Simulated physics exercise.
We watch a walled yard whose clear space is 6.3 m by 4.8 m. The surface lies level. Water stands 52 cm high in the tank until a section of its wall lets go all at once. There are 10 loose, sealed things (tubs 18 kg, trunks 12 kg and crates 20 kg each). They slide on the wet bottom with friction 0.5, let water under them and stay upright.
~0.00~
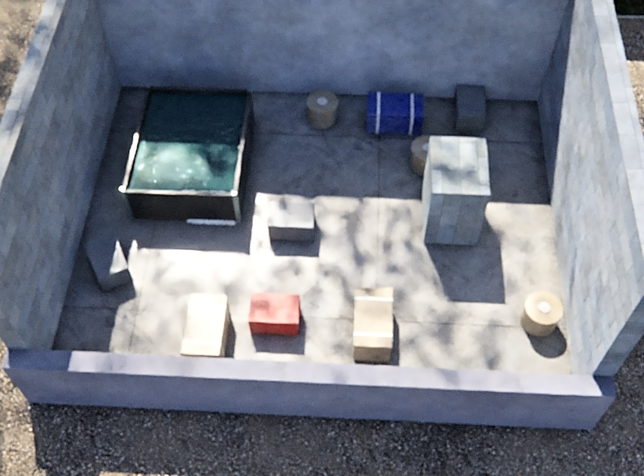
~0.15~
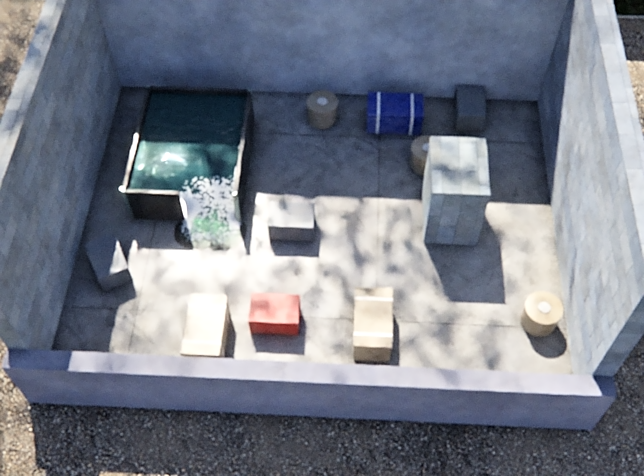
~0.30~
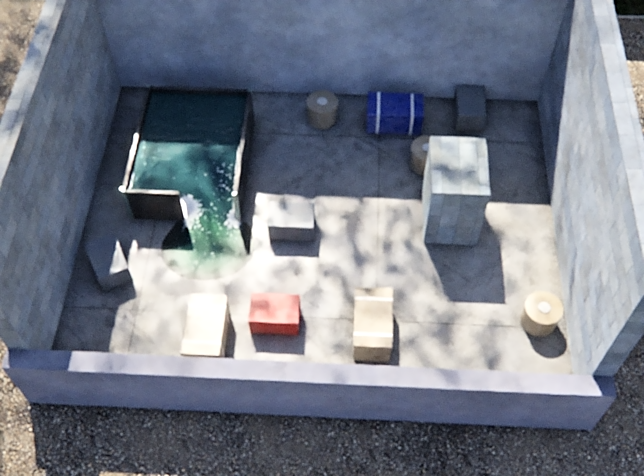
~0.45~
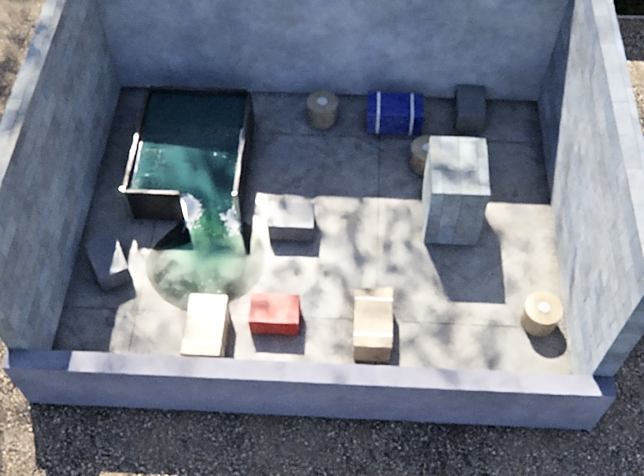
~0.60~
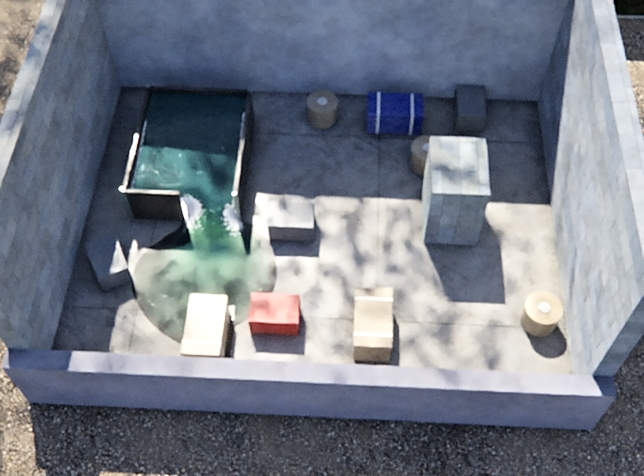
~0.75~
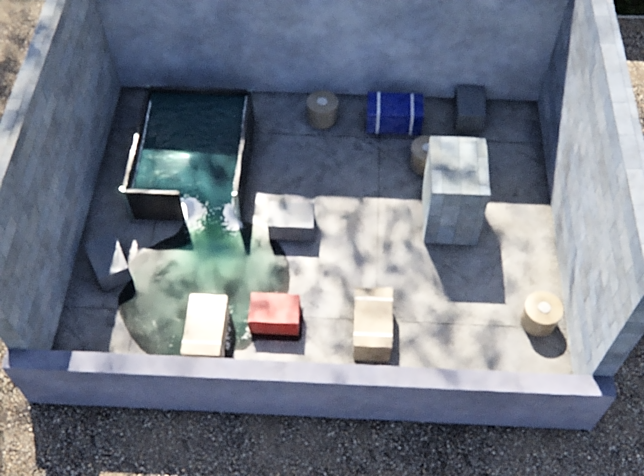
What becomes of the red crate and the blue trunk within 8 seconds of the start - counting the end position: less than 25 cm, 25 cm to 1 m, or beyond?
Red crate travels far; blue trunk stays put.
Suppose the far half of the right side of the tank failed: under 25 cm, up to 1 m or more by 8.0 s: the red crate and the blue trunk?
Then the red crate stays put, the blue trunk travels far.
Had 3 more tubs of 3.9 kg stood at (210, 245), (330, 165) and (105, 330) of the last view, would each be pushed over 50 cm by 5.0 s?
In that order: Past it, short of it, past it.
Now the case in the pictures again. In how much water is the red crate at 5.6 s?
Roughly 8 cm.
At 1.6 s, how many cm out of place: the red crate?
About 60 cm.
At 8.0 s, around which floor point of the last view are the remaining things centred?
At about (398, 211).
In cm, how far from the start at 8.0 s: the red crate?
Roughly 300 cm.
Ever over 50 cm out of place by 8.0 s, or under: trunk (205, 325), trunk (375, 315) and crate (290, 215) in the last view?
In that order: Over, more, short of it.
After 1.6 s the red crate is near (292, 348), 0.6 m from its start, aground; the blue trunk is near (395, 104), 0.0 m from its start, aground; 1 afloat.
After 3.6 s the red crate is near (492, 355), 2.6 m from its start, aground; the blue trunk is near (395, 104), 0.0 m from its start, aground; 1 afloat.
After 5.6 s the red crate is near (539, 359), 3.2 m from its start, afloat; the blue trunk is near (395, 104), 0.0 m from its start, aground; 3 afloat.
After 8.0 s the red crate is near (516, 337), 2.9 m from its start, afloat; the blue trunk is near (395, 104), 0.0 m from its start, aground; 3 afloat.
